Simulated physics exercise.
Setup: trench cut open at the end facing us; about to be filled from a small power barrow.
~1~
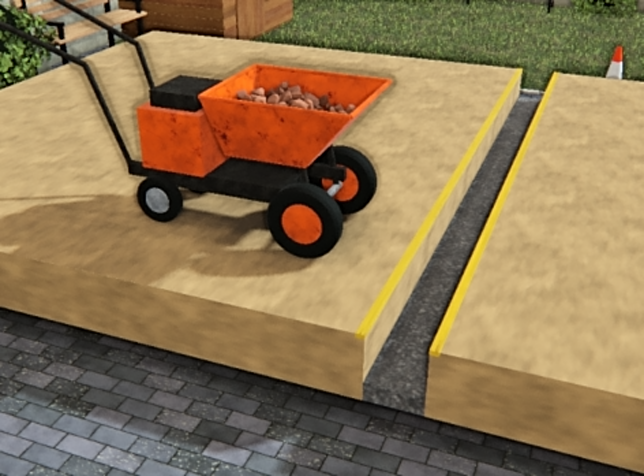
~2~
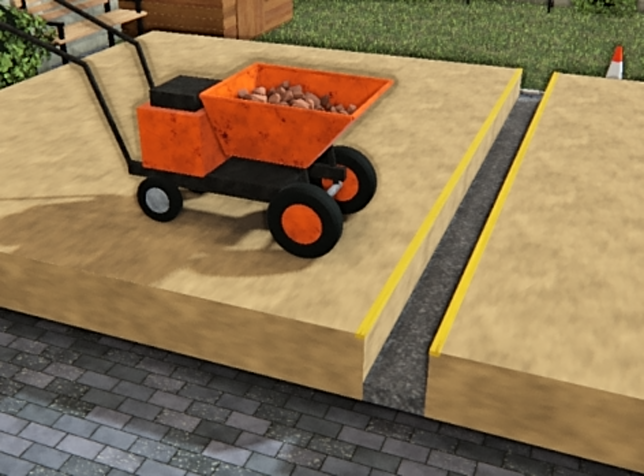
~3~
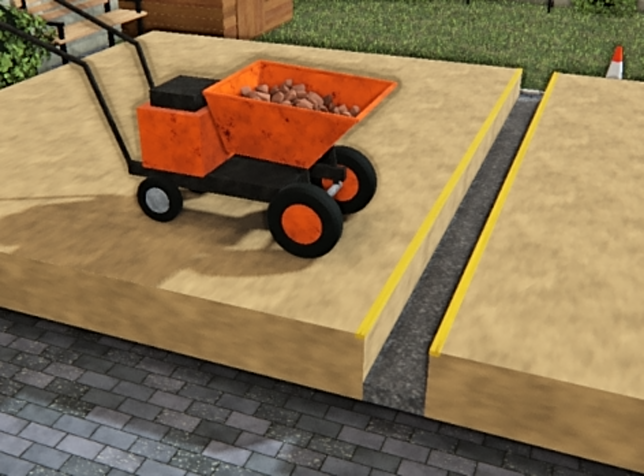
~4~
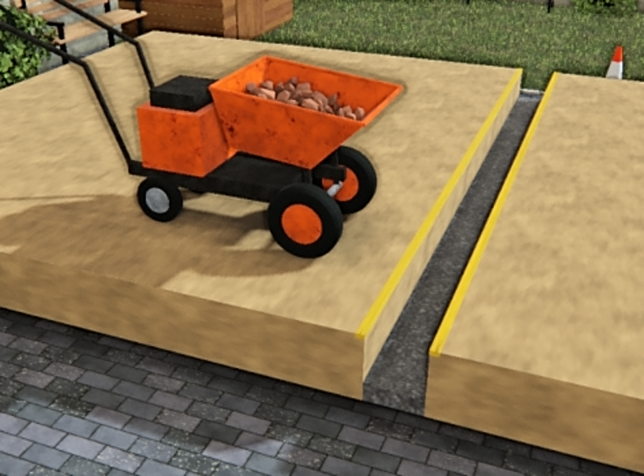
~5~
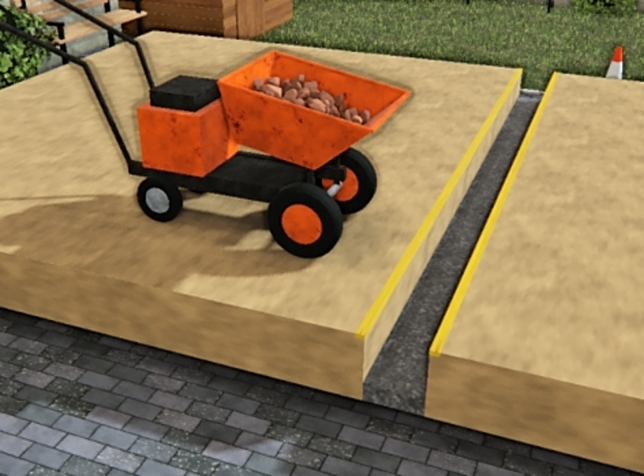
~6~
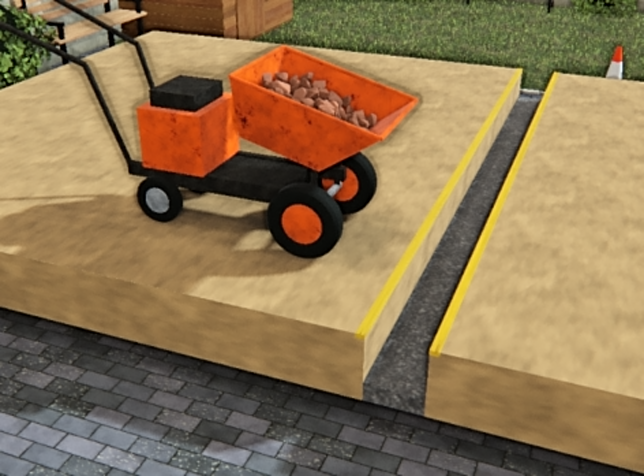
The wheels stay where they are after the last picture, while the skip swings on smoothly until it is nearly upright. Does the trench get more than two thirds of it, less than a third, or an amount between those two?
From what I can see, the trench share goes above two-thirds.
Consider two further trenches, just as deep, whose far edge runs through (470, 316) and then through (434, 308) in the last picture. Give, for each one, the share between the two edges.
Lab note: Case 1 around 100 %, case 2 20 %.
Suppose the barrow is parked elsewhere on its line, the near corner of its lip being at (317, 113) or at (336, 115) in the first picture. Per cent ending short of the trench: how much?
Try 1: 0 %. Try 2: 0 %.
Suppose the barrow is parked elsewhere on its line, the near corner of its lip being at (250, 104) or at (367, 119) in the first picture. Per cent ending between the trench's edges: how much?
Roughly 20 per cent at the first spot and 30 per cent at the second.
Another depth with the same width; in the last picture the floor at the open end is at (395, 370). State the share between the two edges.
The share comes to around 50 percent.
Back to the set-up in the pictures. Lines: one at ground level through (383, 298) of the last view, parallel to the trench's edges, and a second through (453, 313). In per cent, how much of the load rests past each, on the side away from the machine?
Close to 100 % and 20 %, in that order.
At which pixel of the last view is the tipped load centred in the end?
At about (449, 282), give or take.
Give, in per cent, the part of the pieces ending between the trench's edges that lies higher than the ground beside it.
Roughly 0 %.
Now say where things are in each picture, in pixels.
Lip of the skip near (351, 117), level; top of the load near (280, 110), lumps of rubble; first edge of the trench near (382, 297); far edge near (452, 312), the trench over half as wide as the skip, and about as deep as wide, in the first frame.
Lip of the skip near (352, 118), level; top of the load near (285, 108), in the second frame.
Lip of the skip near (356, 121), tipped barely; top of the load near (277, 101), in the third frame.
Lip of the skip near (363, 125), tipped a little; top of the load near (282, 99), in the fourth frame.
Lip of the skip near (371, 131), tipped a little; top of the load near (278, 104), in the fifth frame.
Lip of the skip near (380, 139), tipped clearly; top of the load near (286, 101); first edge of the trench near (382, 297); far edge near (452, 312), in the sixth frame.
Shortly afterwards, skip tipped steeply; the whole lot in the skip.
Next, skip tipped right over; near two thirds in the skip; near a quarter in or heaped over the trench; a little beyond it.
Some moments later, skip tipped right over; only a few in the skip; the bulk in or heaped over the trench; near a quarter beyond it.
In the end, skip tipped right over; the bulk in or heaped over the trench; near a quarter beyond it.
